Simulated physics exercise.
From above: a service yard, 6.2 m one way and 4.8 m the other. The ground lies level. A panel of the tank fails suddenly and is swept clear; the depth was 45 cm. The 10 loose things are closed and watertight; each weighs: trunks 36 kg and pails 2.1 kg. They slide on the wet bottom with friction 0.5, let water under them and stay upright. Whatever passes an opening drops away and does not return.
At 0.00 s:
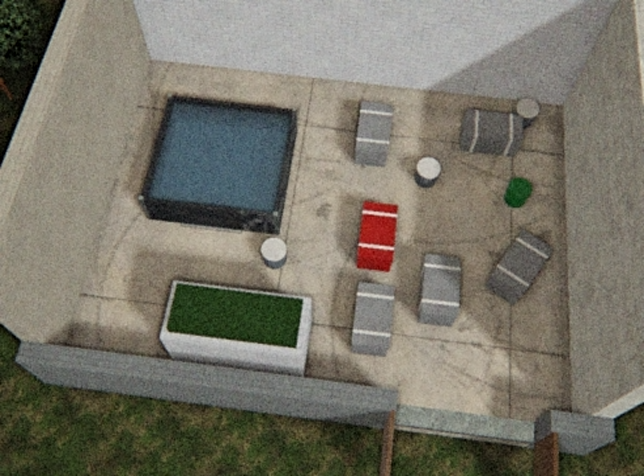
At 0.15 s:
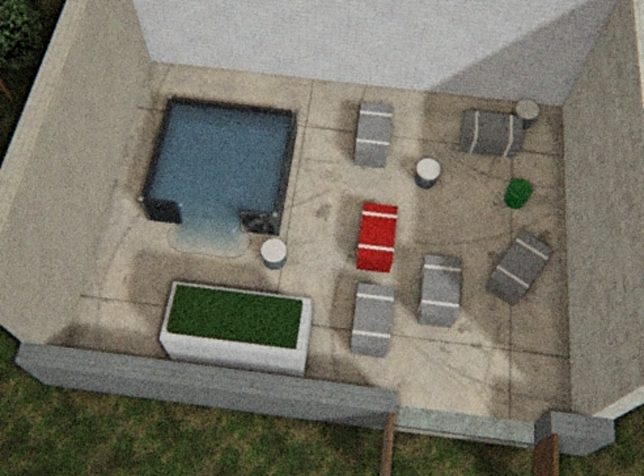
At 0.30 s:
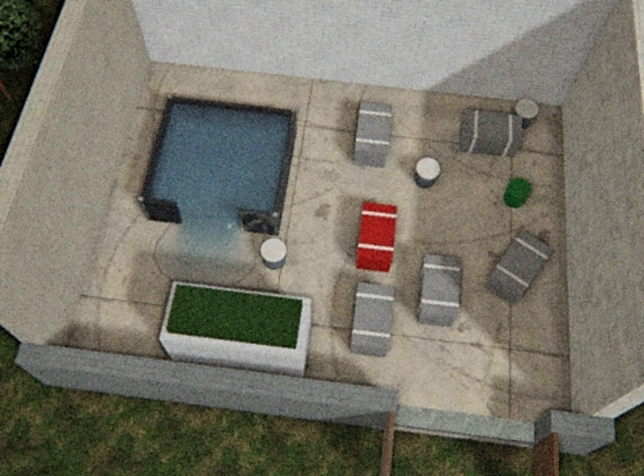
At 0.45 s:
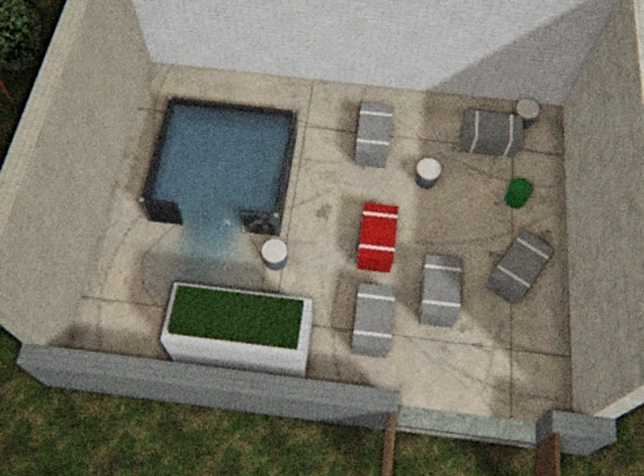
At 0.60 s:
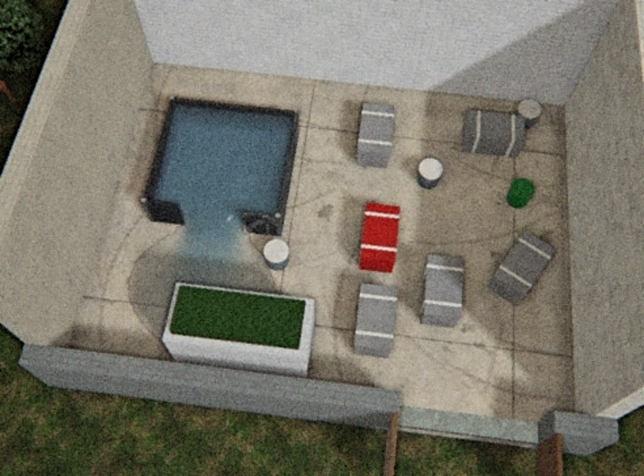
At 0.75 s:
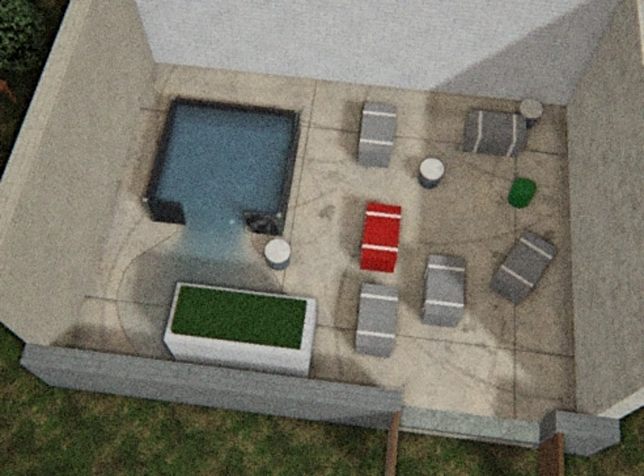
Water poured out through a gap that opened in the near side of the dark square tank and spread thinly across the yard floor, while the red trunk, grey trunks and pails stayed put.
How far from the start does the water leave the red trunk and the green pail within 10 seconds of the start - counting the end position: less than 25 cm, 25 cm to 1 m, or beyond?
The red trunk holds its place; the green pail stays put.
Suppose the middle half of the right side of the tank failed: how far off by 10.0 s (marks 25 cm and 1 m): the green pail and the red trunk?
In that case the green pail gets carried off, the red trunk slides a little.
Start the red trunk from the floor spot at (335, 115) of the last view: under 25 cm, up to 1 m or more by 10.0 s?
It barely shifts.
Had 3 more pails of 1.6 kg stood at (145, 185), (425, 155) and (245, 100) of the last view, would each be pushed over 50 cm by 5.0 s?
In that order: Past it, less, short of it.
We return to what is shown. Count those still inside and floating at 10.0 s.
3 of them.
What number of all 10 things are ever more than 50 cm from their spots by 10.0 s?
1 of them.
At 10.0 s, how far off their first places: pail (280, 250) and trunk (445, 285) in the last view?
In turn: 50 cm, 10 cm.
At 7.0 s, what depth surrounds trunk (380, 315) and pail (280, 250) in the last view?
Roughly 5 and 2 cm.
After 2.0 s the red trunk is near (382, 231), 0.0 m from its start, aground; the green pail is near (524, 188), 0.0 m from its start, aground; 0 of 10 are out; 0 afloat.
After 4.5 s the red trunk is near (382, 231), 0.0 m from its start, aground; the green pail is near (524, 188), 0.0 m from its start, aground; 0 of 10 are out; 0 afloat.
After 7.0 s the red trunk is near (382, 231), 0.0 m from its start, aground; the green pail is near (524, 188), 0.0 m from its start, aground; 0 of 10 are out; 1 afloat.
After 10.0 s the red trunk is near (382, 231), 0.0 m from its start, aground; the green pail is near (524, 188), 0.0 m from its start, aground; 0 of 10 are out; 3 afloat.
